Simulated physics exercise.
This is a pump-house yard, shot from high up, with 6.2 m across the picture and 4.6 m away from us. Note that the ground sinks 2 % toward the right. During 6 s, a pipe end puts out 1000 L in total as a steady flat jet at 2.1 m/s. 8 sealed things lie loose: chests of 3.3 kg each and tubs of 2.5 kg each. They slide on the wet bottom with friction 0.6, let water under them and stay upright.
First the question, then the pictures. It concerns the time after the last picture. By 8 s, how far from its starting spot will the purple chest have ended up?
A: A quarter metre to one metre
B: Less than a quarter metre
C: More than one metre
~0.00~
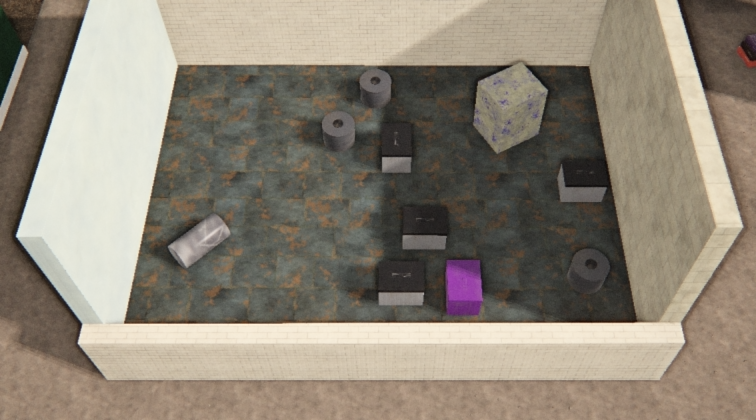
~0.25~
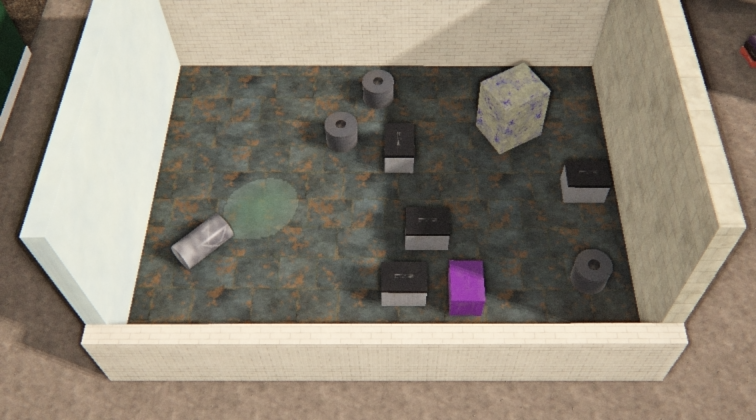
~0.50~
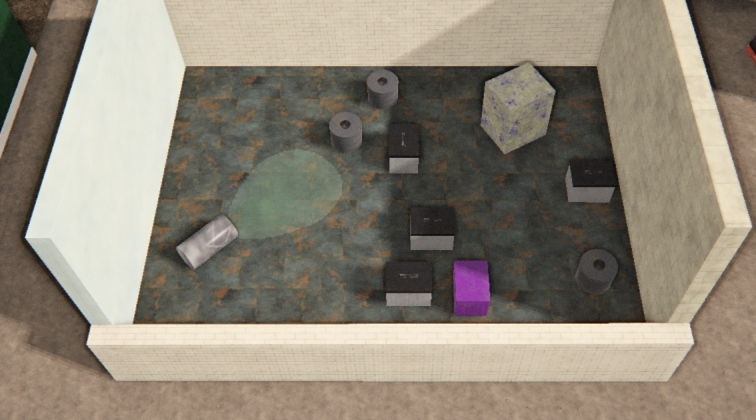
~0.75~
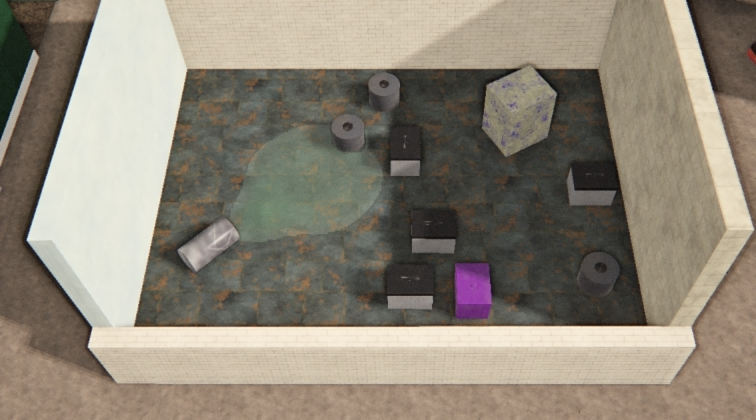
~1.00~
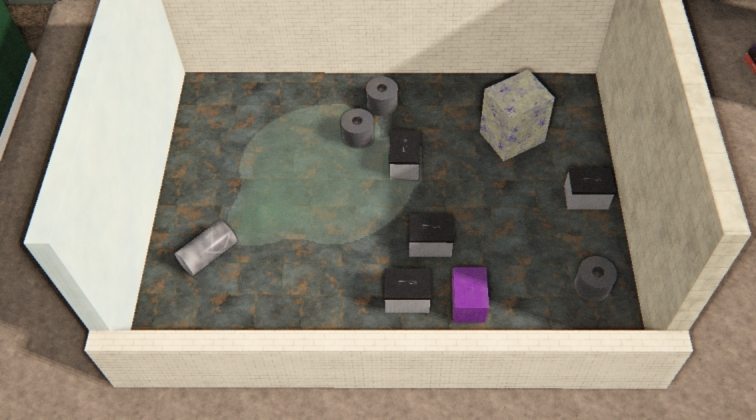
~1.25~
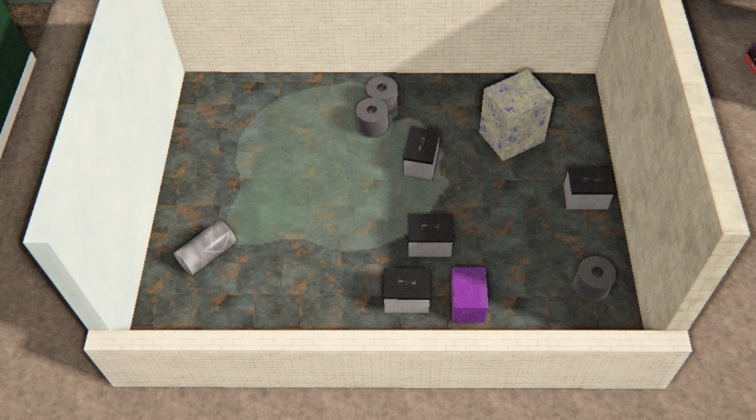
Less than a quarter metre (B).
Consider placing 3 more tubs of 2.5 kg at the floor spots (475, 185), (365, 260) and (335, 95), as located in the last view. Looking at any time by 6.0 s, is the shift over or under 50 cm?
In that order: Over, short of it, past it.
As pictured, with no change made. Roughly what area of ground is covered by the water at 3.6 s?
About 17 m2.
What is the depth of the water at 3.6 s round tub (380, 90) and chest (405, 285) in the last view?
Around 6 cm and 1 cm.
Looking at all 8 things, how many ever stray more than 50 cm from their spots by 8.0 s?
By my count, 6.
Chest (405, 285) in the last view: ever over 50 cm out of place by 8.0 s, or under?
Within the mark.
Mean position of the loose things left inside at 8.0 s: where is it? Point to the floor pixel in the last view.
Near (537, 287).
After 1.8 s the purple chest is near (469, 287), 0.0 m from its start, aground; 1 afloat.
After 3.6 s the purple chest is near (469, 287), 0.0 m from its start, aground; 3 afloat.
After 5.6 s the purple chest is near (469, 287), 0.0 m from its start, aground; 6 afloat.
After 8.0 s the purple chest is near (469, 285), 0.0 m from its start, aground; 6 afloat.
